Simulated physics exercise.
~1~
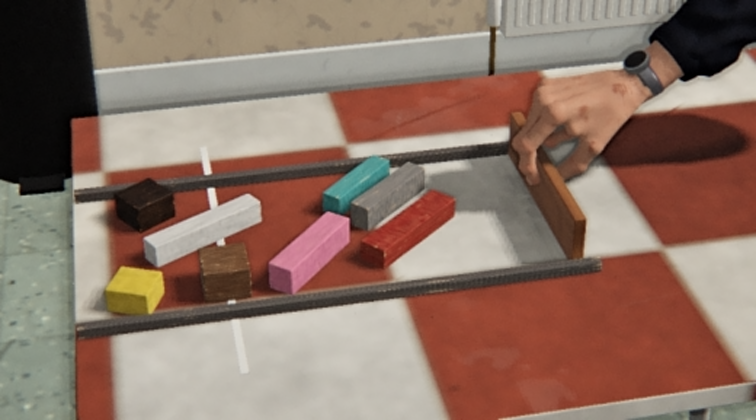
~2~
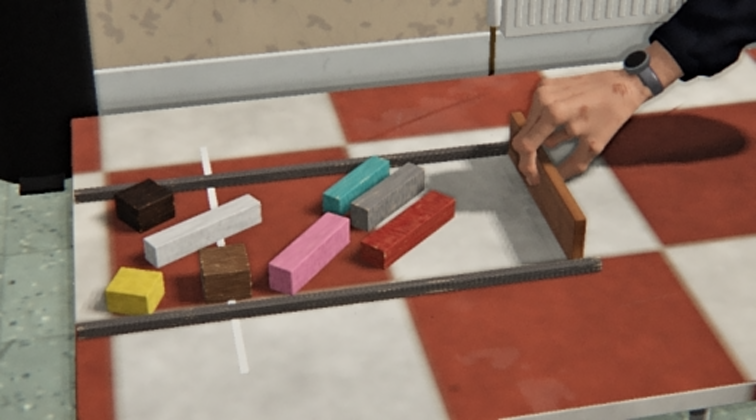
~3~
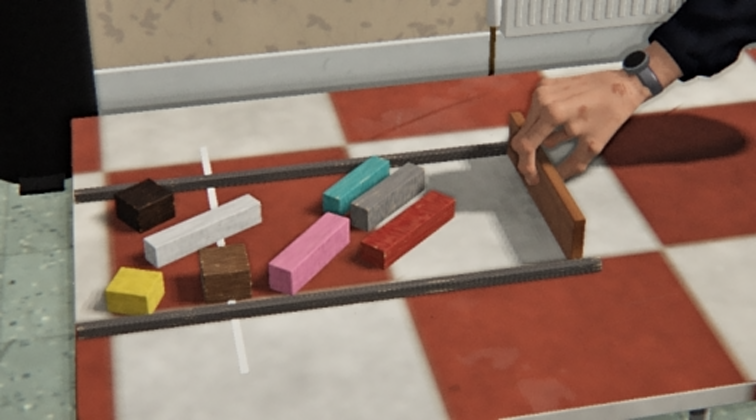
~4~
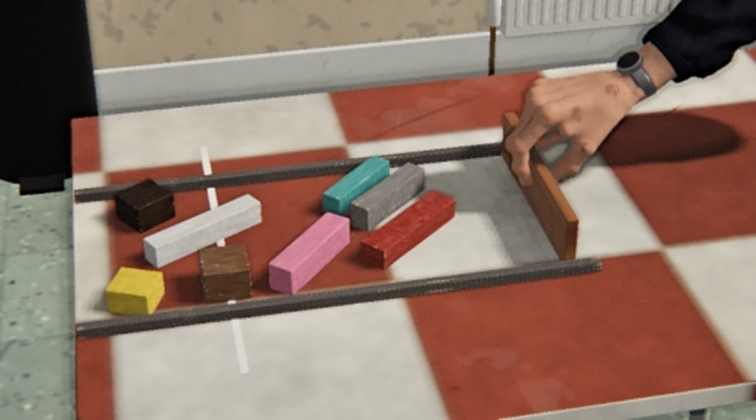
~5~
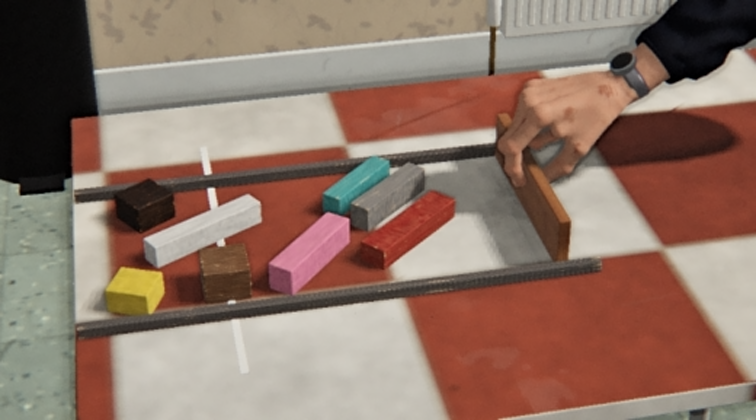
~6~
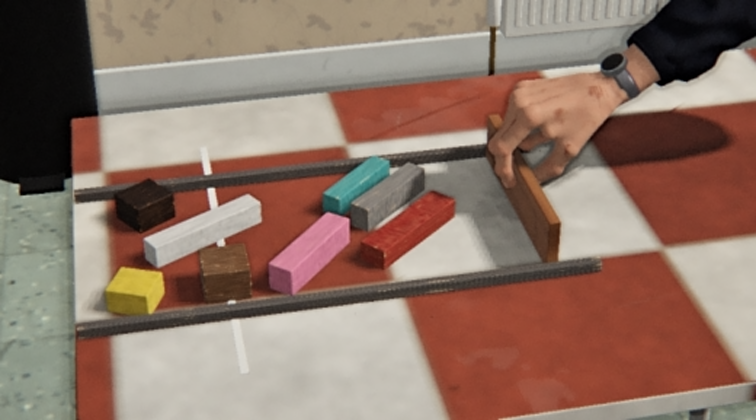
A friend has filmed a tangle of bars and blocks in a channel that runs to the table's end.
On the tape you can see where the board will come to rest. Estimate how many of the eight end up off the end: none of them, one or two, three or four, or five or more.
None of them.
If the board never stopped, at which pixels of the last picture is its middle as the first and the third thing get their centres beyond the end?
I'd say close to (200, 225), and after that close to (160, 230).
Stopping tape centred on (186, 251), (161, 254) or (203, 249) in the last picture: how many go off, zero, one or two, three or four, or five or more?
Counts as listed: One to two / one or two / zero.
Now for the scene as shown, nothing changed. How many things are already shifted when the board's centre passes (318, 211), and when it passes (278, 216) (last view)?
At that stage 5; at the next, 6.
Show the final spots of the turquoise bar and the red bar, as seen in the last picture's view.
The one named first is at (171, 208), the next at (211, 266).
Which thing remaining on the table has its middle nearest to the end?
The yellow block.
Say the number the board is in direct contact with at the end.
My count gives 2.
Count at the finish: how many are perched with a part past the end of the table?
That comes to 0 of them.
Early on, none off yet; yellow block at rest near (135, 292); black block at rest near (145, 205); white bar at rest near (204, 230).
Finally, the number that fall off is zero.
